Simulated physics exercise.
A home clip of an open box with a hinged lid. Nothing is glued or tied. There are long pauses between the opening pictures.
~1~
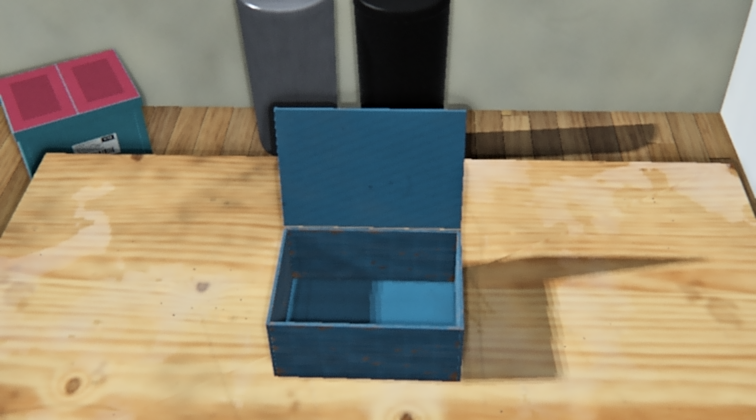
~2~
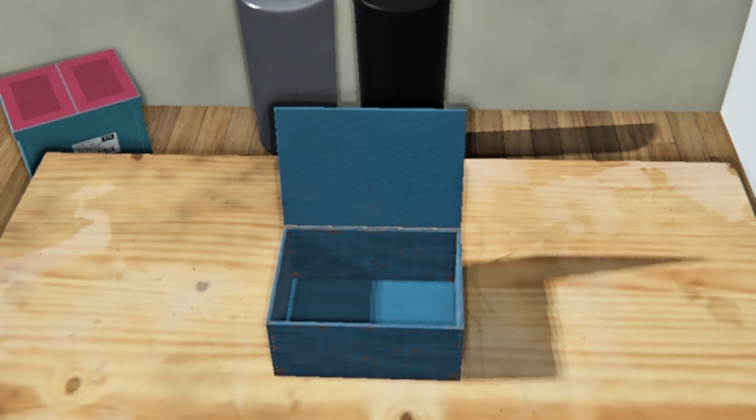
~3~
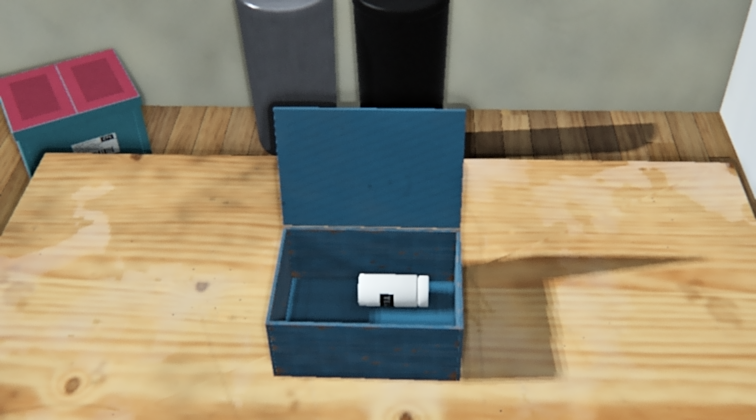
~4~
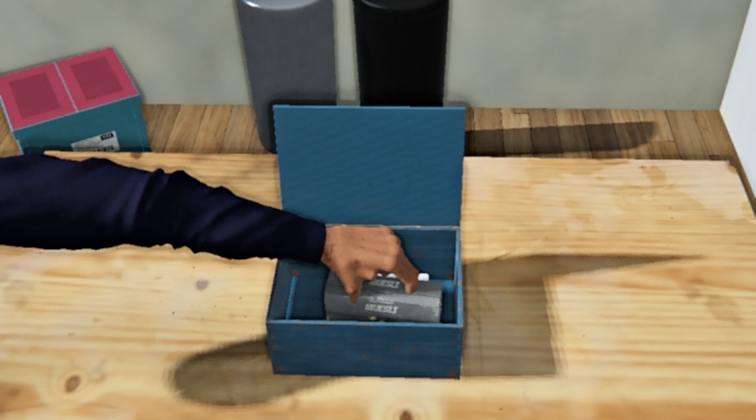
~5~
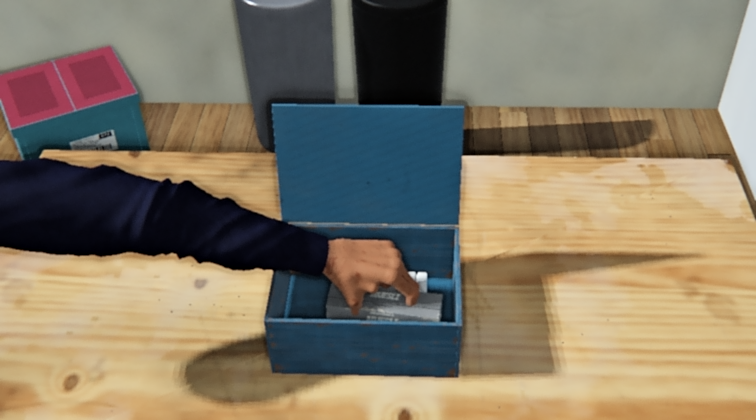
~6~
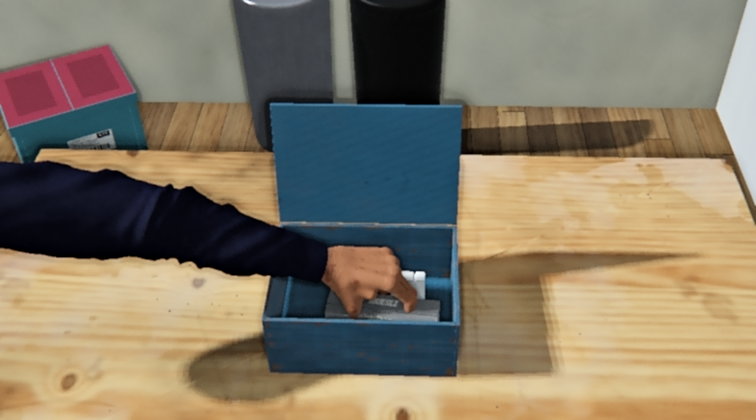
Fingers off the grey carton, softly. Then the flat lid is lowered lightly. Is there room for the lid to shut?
In the end the lid closes.
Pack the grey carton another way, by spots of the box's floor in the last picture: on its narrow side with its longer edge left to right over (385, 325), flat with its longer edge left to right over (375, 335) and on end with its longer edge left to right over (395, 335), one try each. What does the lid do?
First try: It shuts flat; second try: It closes; third try: It will not close.
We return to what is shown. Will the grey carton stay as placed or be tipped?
It keeps its pose.
Then, 1.40 s past the last view, lid 72° above the rim.
Then, 1.90 s past the last view, lid 30° above the rim.
Finally, lid shut; both still in place. Final places as the last picture's camera would see them, grey carton near (383, 320).
